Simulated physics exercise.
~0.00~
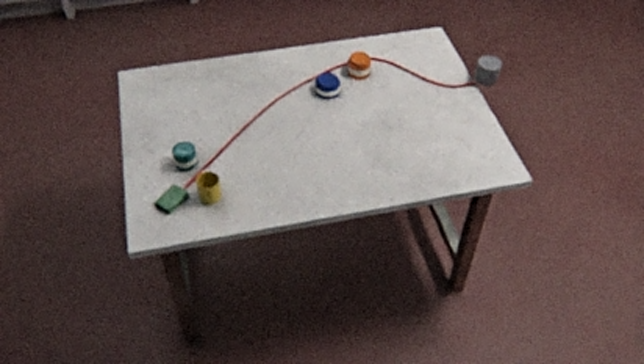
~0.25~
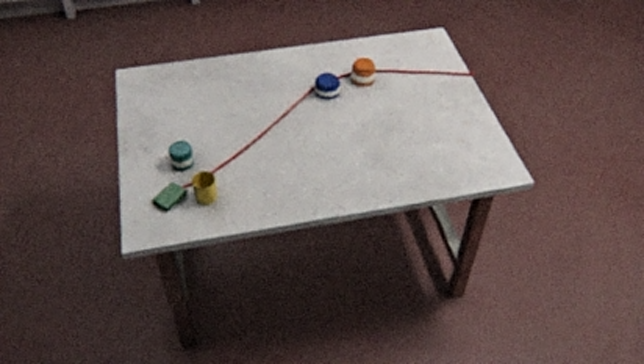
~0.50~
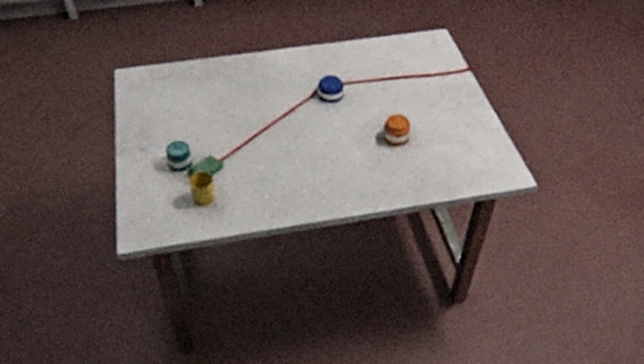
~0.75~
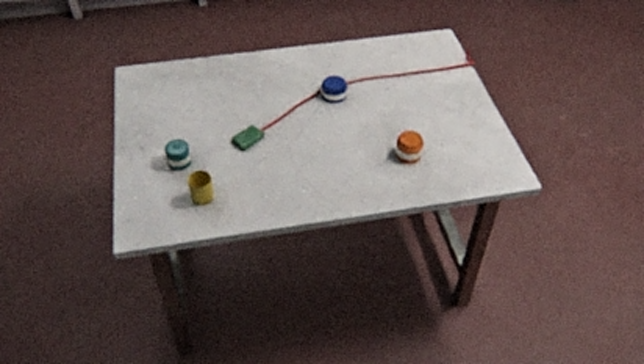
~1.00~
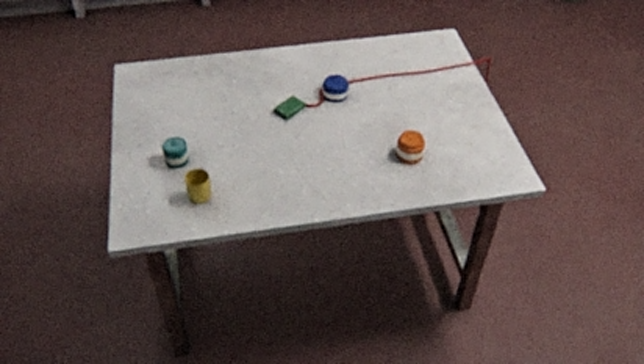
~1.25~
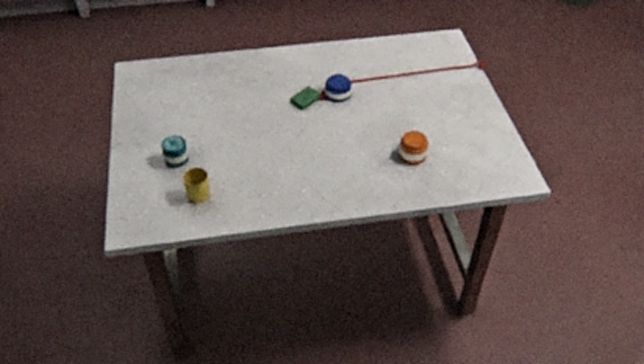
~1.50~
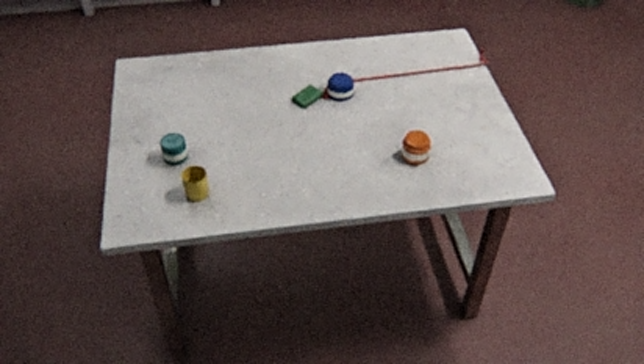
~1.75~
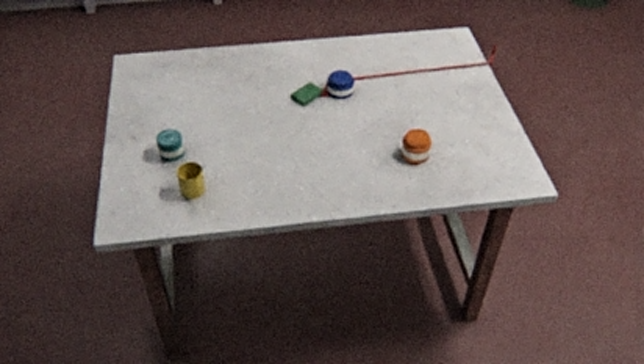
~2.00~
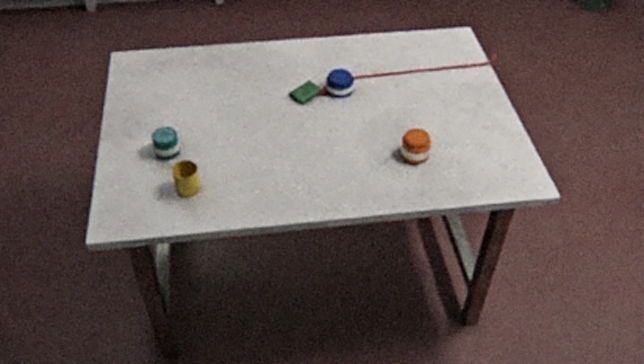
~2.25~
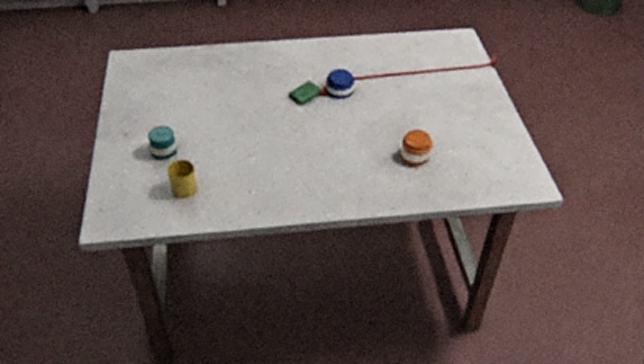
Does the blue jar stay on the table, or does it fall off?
The blue jar stays on the table, standing near the back with the green object resting just to its left.
